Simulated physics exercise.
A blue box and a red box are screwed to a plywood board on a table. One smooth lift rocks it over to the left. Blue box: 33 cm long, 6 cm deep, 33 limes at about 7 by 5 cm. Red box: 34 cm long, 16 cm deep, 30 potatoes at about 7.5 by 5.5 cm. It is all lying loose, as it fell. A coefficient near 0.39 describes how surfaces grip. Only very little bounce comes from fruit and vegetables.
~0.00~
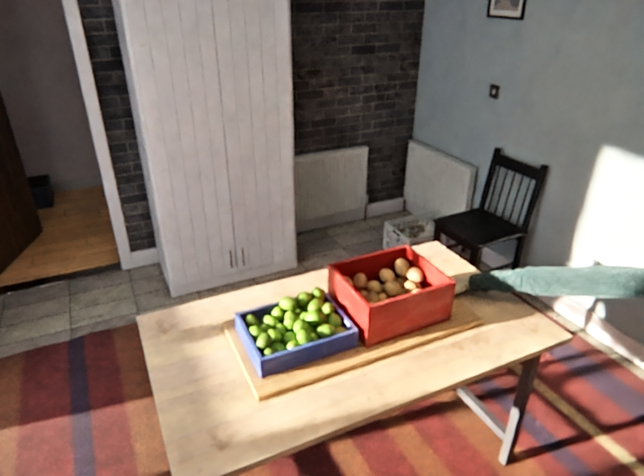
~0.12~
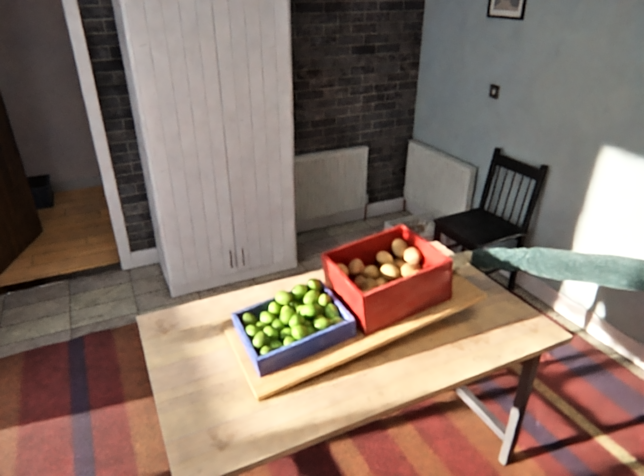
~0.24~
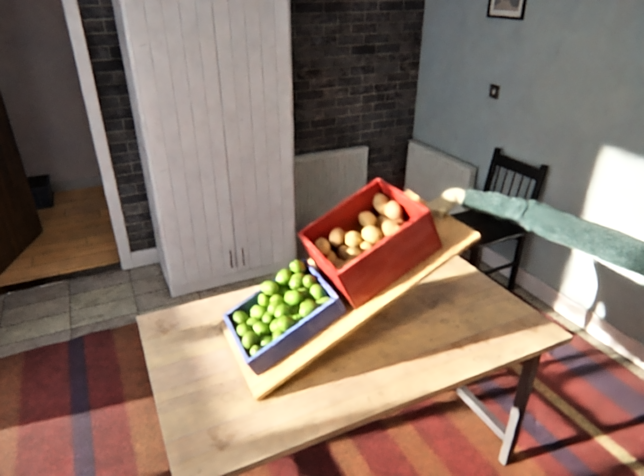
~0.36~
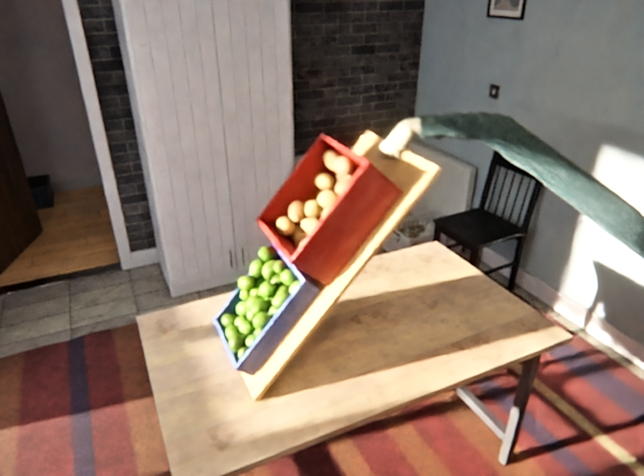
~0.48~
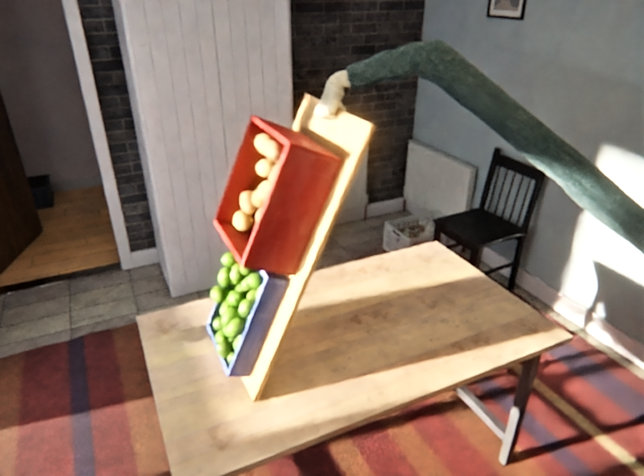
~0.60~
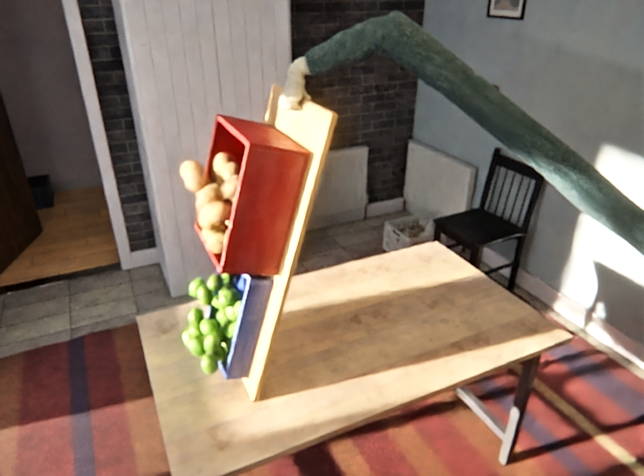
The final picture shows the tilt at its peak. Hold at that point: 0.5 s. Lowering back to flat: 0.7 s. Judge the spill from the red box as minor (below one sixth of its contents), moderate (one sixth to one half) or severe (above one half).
Severe.
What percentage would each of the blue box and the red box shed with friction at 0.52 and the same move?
Then the blue box sheds 60 per cent, while the red box sheds 70 per cent.
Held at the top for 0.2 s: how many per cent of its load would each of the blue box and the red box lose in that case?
That would cost blue box 60 per cent of its load and red box 70 per cent.
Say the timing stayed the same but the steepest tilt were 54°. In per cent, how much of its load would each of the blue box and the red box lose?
Blue box 30, red box 10 per cent.
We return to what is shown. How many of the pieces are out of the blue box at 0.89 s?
About, blue box: 20.
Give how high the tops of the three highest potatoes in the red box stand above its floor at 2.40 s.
About 7 cm.
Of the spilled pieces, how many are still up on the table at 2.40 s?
About 8.
After 0.89 s, tilt 73°; blue box 14 in, 19 out and red box 11 in, 19 out.
After 1.25 s, tilt 64°; blue box 14 in, 19 out and red box 11 in, 19 out.
After 1.75 s, tilt 1°; blue box 14 in, 19 out and red box 10 in, 20 out.
Final count (at 2.40 s), blue box 14 in, 19 out and red box 10 in, 20 out. Asked share, 20 of 30, 67 per cent.
